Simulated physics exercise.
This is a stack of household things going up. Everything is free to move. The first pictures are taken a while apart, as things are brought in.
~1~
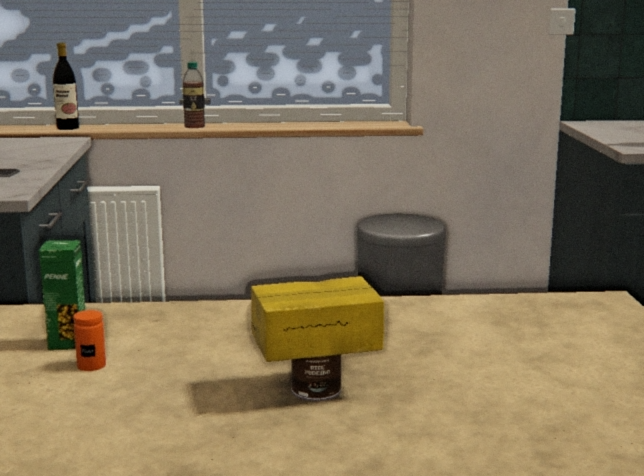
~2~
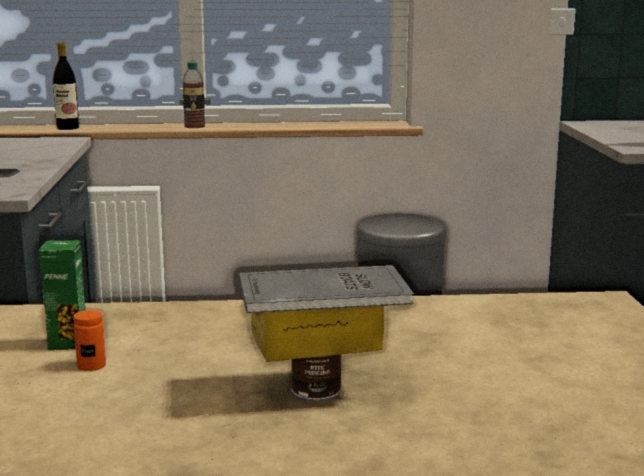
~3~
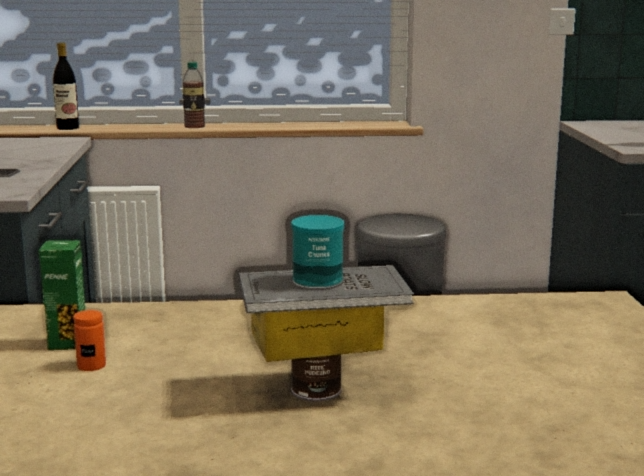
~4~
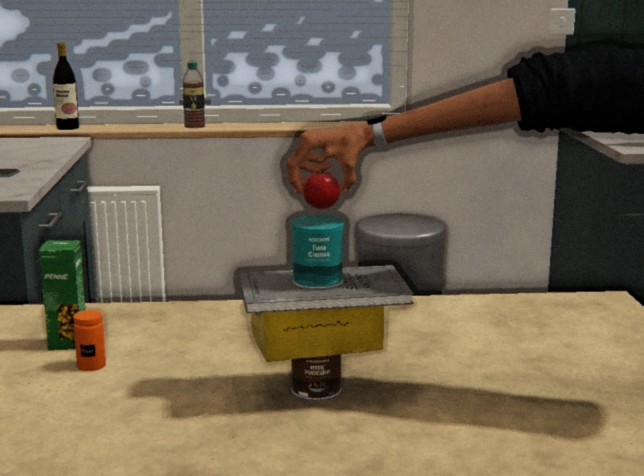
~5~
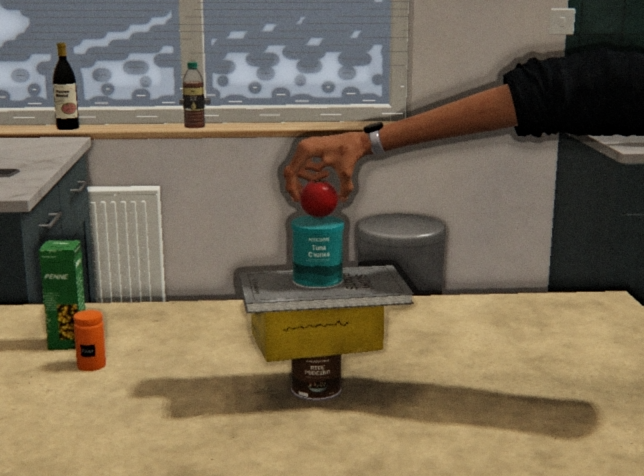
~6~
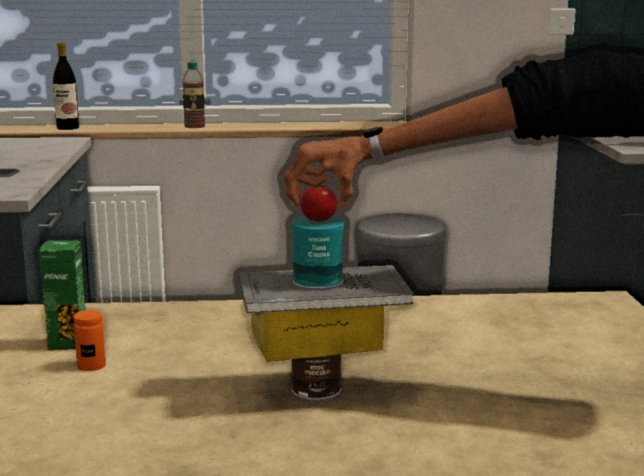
Yellow box on a brown tin gaining a grey book and teal tin, then a hand lowering a red tomato on top.
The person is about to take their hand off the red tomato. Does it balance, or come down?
In the end the pile stays up.
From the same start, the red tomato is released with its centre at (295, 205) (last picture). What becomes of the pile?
Then it holds.
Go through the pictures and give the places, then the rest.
In the first picture, the last thing is not in view yet.
In the second picture, the last thing is not in view yet; yellow box (316, 317).
In the third picture, the last thing is not in view yet; brown tin (316, 366).
The fourth picture shows on its way; red tomato (321, 190); grey book (324, 288).
The fifth picture shows on its way; red tomato (319, 199); yellow box (316, 317).
The sixth picture shows in place under the hand; red tomato (319, 203); brown tin (316, 366).
Then, 0.90 s after the last picture, nothing has stirred.
Then, 2.10 s after the last picture, red tomato resting near (319, 203).
At rest, all 7 in place. Seen from the same camera at the end, red tomato near (318, 204). The pile holds.
